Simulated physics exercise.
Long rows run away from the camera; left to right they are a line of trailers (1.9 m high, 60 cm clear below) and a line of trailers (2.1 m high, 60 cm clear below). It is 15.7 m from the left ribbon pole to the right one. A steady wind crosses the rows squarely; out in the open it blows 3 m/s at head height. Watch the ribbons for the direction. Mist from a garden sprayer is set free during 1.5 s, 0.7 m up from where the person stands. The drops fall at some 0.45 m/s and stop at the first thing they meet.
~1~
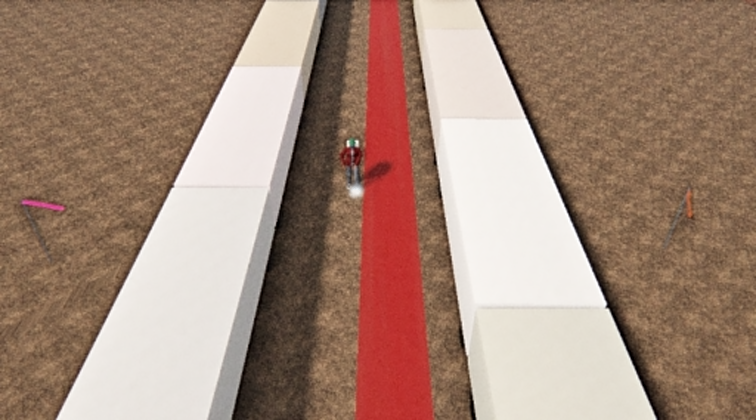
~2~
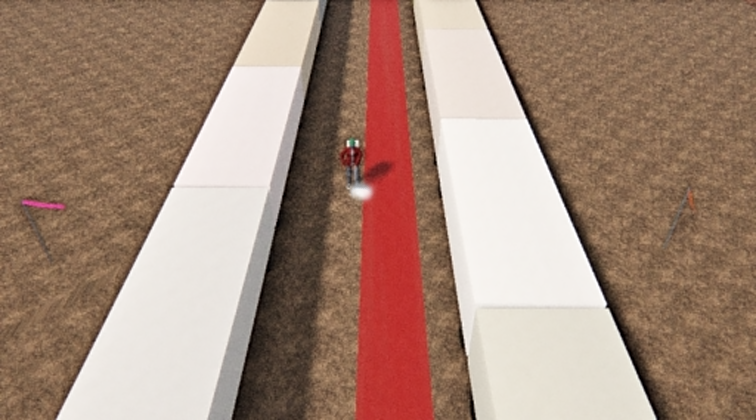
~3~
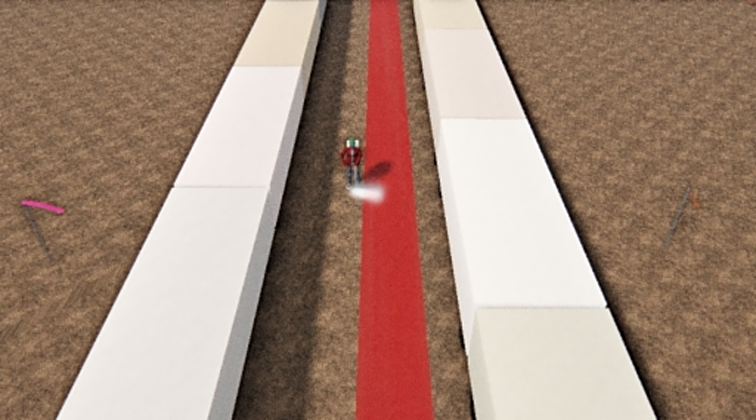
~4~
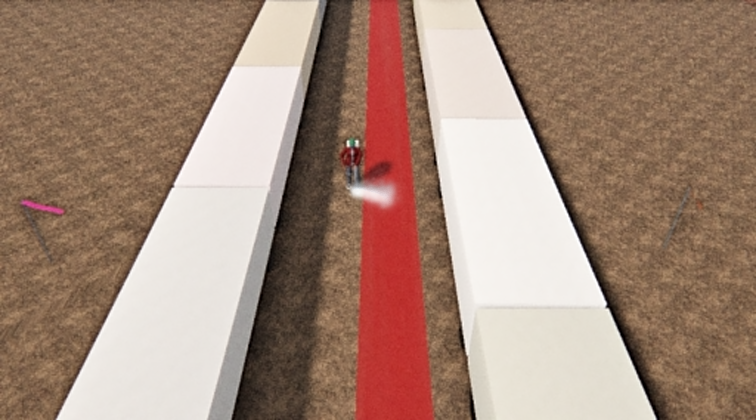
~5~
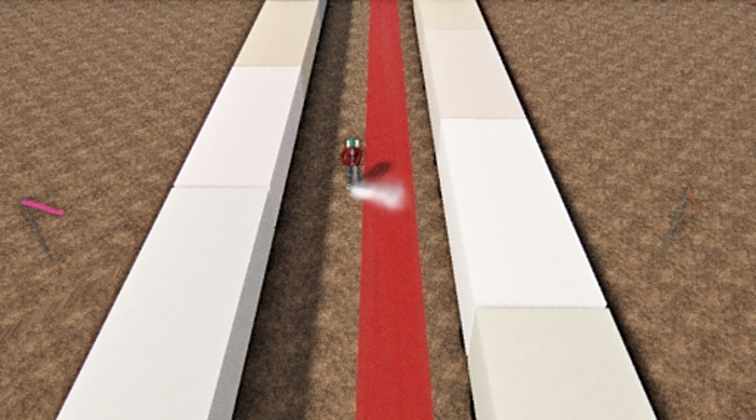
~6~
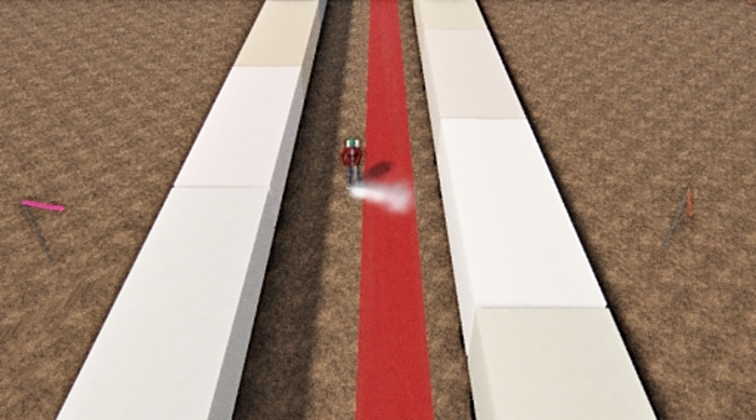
At first, a small figure in red stands beside a red strip between two lines of pale trailers, with a small white puff of mist at its feet. The mist then stretches rightward across the strip, thinning as it spreads, while the ribbons on the outer poles shift slightly and the figure stays in place.
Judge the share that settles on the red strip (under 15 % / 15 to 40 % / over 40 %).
It catches from 15 to 40 %.
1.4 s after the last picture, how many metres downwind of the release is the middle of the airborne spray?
Roughly 1.5 m.
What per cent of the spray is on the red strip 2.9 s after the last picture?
Some 30 per cent.
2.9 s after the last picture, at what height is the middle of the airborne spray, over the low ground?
Roughly 0.2 m up.
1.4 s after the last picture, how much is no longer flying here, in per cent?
Some 40 per cent.
Then, 1.4 s after the last picture, 60 % is in the air or yet to come; 24 % lies on the red strip; the middle of what still flies is 0.3 m above the low ground, near (415, 201).
Then, 2.9 s after the last picture, 10 % is in the air or yet to come; 32 % lies on the red strip; the middle of what still flies is 0.3 m above the low ground, near (452, 201).
Then, 6.9 s after the last picture, 1 % is in the air or yet to come; 32 % lies on the red strip.
Then, 18.9 s after the last picture, 0 % is in the air or yet to come; 32 % lies on the red strip.
Then, 43.9 s after the last picture, 0 % is in the air or yet to come; 32 % lies on the red strip.
